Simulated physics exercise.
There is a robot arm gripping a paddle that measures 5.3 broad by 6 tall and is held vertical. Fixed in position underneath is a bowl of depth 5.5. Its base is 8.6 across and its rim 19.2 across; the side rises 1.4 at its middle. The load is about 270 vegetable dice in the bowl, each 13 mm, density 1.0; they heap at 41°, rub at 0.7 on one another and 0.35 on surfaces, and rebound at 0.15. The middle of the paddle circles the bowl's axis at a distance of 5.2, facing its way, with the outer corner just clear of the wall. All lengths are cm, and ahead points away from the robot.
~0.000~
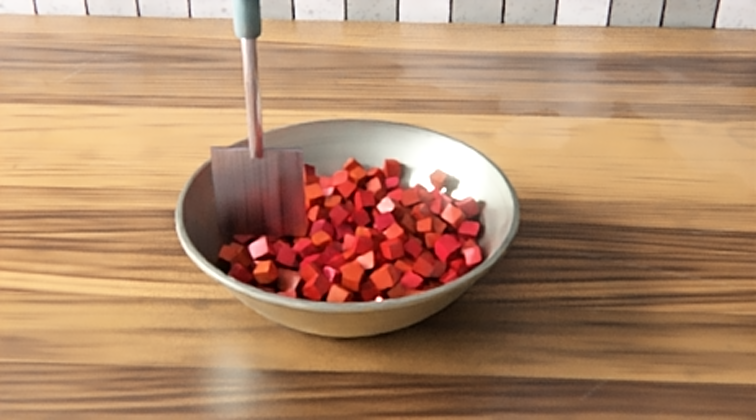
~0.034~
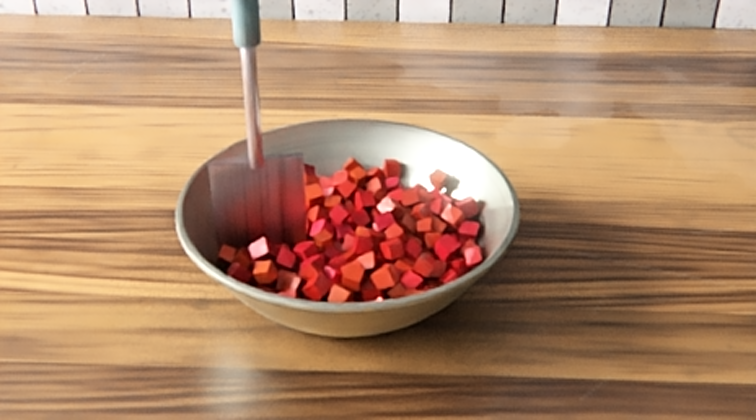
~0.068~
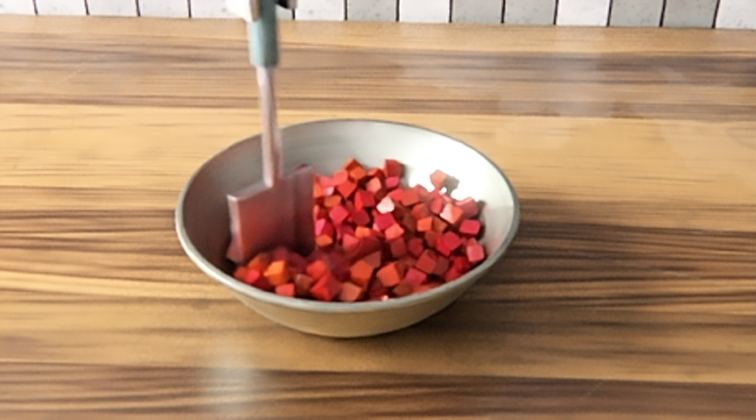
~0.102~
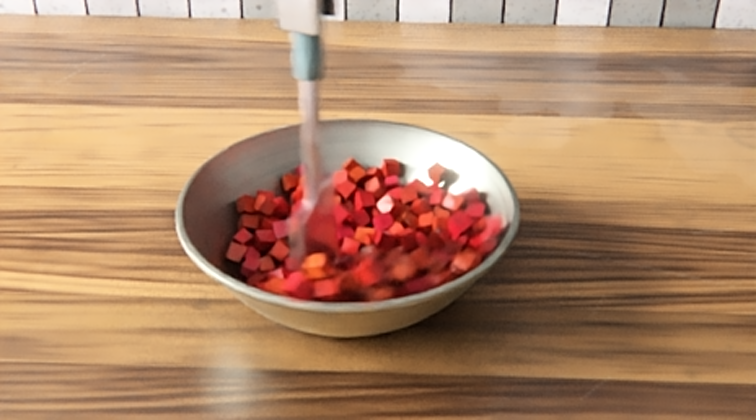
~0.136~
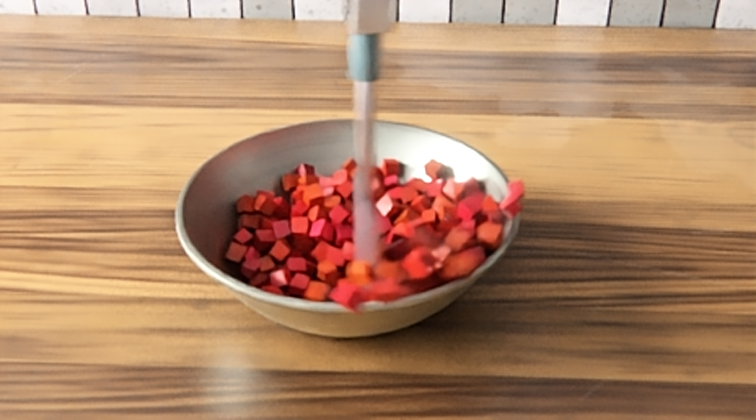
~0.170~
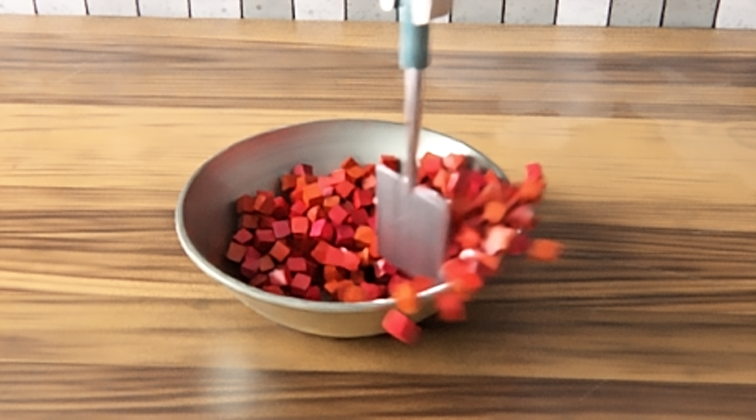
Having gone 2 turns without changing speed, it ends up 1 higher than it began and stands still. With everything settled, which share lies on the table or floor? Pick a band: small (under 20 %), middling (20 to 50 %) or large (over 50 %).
Large.
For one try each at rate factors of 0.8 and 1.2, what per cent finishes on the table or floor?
Estimates in order: Near 45 % and near 50 %.
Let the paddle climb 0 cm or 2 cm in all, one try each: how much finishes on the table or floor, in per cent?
I'd reckon around 65 and 35 per cent.
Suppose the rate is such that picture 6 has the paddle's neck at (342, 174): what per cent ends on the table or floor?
About 45 %.
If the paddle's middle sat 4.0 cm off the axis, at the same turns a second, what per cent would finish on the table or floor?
Around 65 in a hundred, in that case.
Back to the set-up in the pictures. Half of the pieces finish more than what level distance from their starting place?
Around 23 centimetres.
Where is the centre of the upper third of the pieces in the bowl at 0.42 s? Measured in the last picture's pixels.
About pixel (247, 241).
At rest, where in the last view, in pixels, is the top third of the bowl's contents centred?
Estimated centre: (328, 259).
After 0.42 s, 2° round, highest piece 8 above the table; 167 in the bowl, 71 on the table or floor, 29 in flight or on the tool.
After 0.67 s, 229° round, highest piece 7 above the table; 139 on the table or floor, 117 in the bowl, 11 in flight or on the tool.
After 1.00 s, 0° round, highest piece 4 above the table; 160 on the table or floor, 107 in the bowl.
After 1.70 s, 0° round, highest piece 3 above the table; 160 on the table or floor, 107 in the bowl.
At rest, 160 on the table or floor, 107 in the bowl. That is 60 % on the table or floor.
